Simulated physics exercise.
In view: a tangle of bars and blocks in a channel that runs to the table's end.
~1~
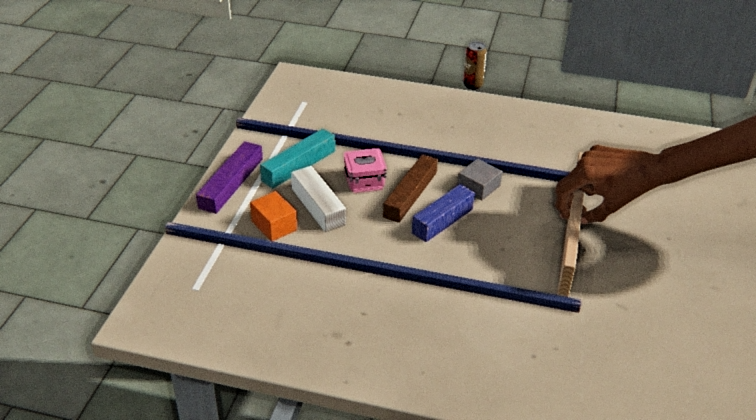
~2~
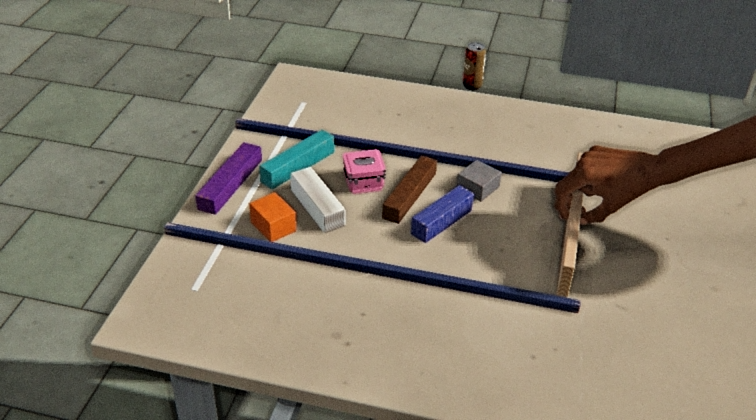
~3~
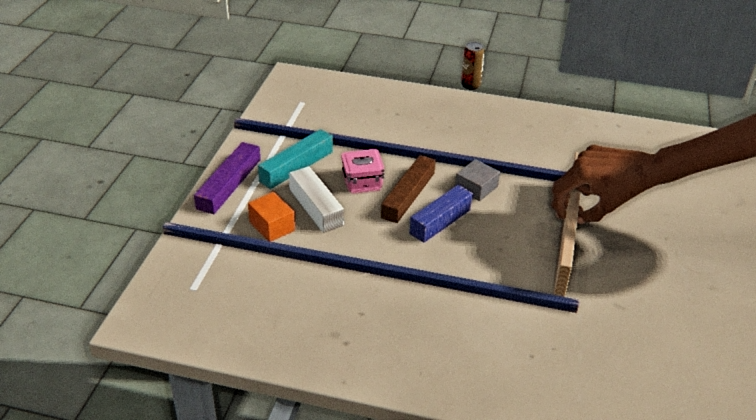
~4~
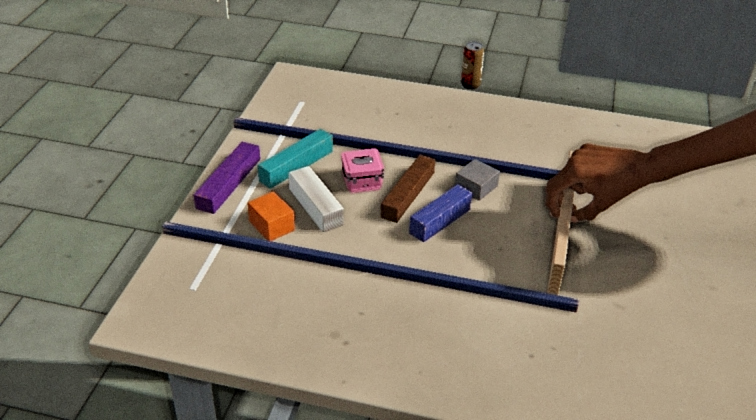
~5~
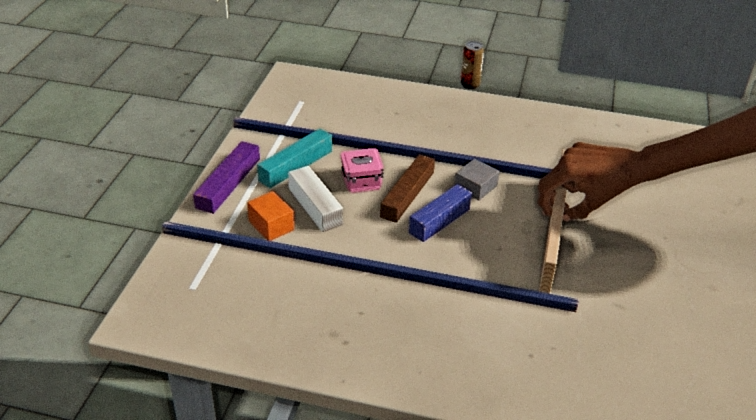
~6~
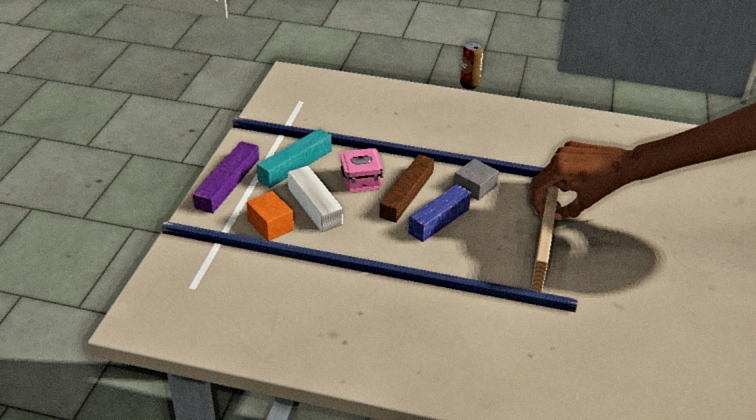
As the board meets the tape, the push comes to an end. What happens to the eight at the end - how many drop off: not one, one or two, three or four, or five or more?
The count of those that drop off: Three or four.
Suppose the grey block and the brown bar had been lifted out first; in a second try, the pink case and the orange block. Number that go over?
The answer is 1 and then 2.
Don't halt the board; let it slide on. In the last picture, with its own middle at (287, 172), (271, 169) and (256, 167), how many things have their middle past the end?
2, 2, 3.
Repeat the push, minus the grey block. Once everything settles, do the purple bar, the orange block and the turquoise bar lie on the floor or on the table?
Purple bar: Is gone; orange block: Is still there; turquoise bar: Is gone.
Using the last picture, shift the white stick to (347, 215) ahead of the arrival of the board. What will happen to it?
So it does not drop, then.
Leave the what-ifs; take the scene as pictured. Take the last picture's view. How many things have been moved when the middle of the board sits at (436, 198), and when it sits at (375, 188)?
That makes 3 at the first spot and 6 at the second.
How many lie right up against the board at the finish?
3 of them.
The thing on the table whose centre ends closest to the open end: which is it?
That's the orange block.
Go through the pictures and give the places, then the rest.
Purple bar (231, 176); turquoise bar (298, 158); orange block (273, 216); board (574, 222); tape (257, 184), in the first picture.
Turquoise bar (298, 159); brown bar (410, 189), in the second picture.
Orange block (271, 217); board (570, 222), in the third picture.
Purple bar (228, 177); grey block (477, 180), in the fourth picture.
Turquoise bar (296, 157); pink case (362, 170), in the fifth picture.
Purple bar (227, 176); turquoise bar (295, 157); orange block (270, 216); board (549, 218); tape (254, 183), in the sixth picture.
A little later, none off yet; purple bar at rest near (227, 176); turquoise bar at rest near (295, 157); orange block at rest near (270, 216).
Next, none off yet; purple bar at rest near (225, 176); turquoise bar shifted a little near (264, 151); orange block at rest near (268, 216).
When it is over, the number that fall off is three or four; down, pink case, turquoise bar and purple bar.
